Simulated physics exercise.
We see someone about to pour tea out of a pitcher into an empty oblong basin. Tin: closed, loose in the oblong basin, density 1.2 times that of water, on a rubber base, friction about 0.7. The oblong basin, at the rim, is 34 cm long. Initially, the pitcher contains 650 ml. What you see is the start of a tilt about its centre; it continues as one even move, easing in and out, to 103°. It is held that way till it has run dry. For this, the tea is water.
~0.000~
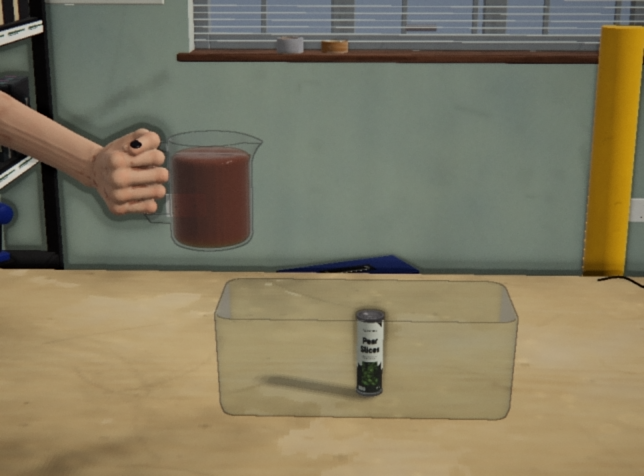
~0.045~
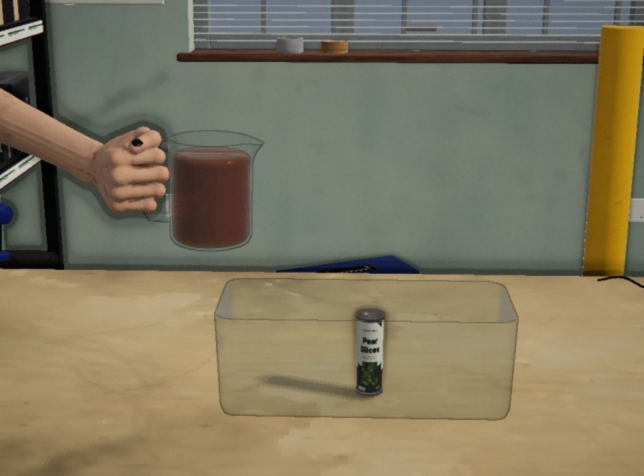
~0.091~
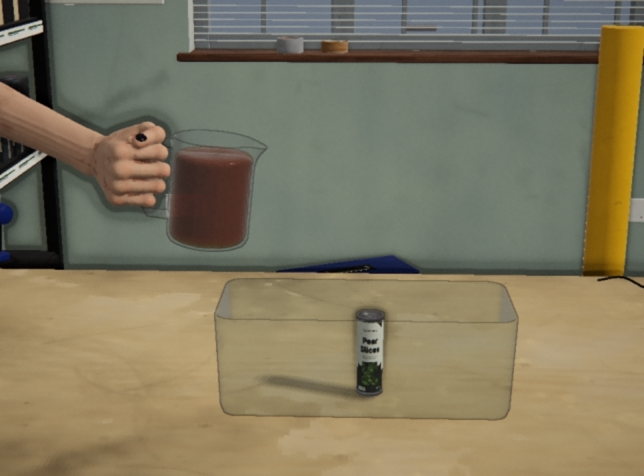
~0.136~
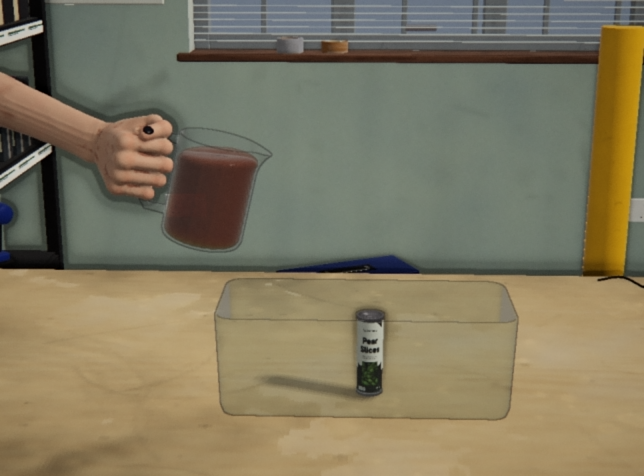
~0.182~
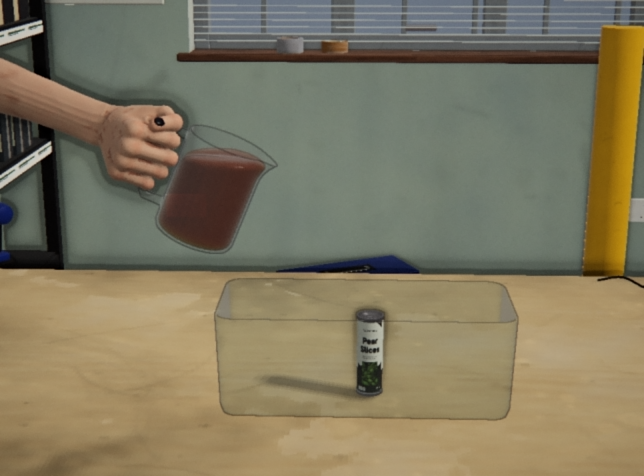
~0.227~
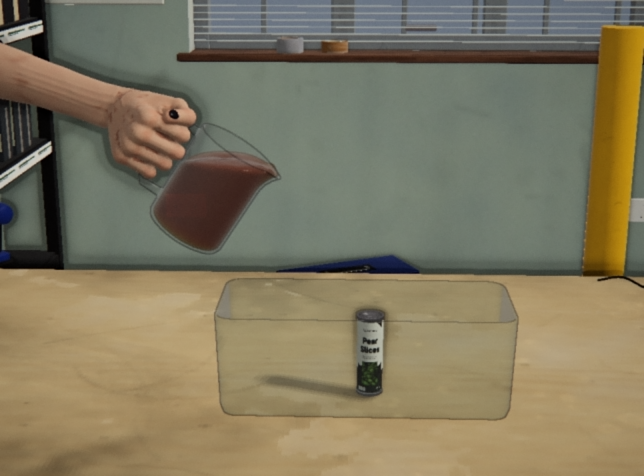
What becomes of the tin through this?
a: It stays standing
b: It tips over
The answer is a.
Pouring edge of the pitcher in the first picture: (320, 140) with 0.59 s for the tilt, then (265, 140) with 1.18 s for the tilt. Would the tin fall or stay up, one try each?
Try 1: Still standing; try 2: Still standing.
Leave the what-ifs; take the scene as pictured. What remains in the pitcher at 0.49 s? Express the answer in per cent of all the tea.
At that time about 62 in a hundred parts are still held.
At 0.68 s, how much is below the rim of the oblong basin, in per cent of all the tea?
About 62 %.
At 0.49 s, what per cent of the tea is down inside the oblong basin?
Near 14 in a hundred.
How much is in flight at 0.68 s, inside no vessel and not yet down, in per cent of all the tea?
About 18 % of the total.
After 0.49 s the tilt is 95° and 62 per cent is still to pour; the tin stands where it began.
After 0.68 s the tilt is 103° and 21 per cent is still to pour; the tin stands where it began.
After 0.87 s the tilt is 103° and 5 per cent is still to pour; the tin stands where it began.
After 1.09 s the tilt is 103° and 1 per cent is still to pour; the tin stands where it began.
In the end the tin stands where it began.
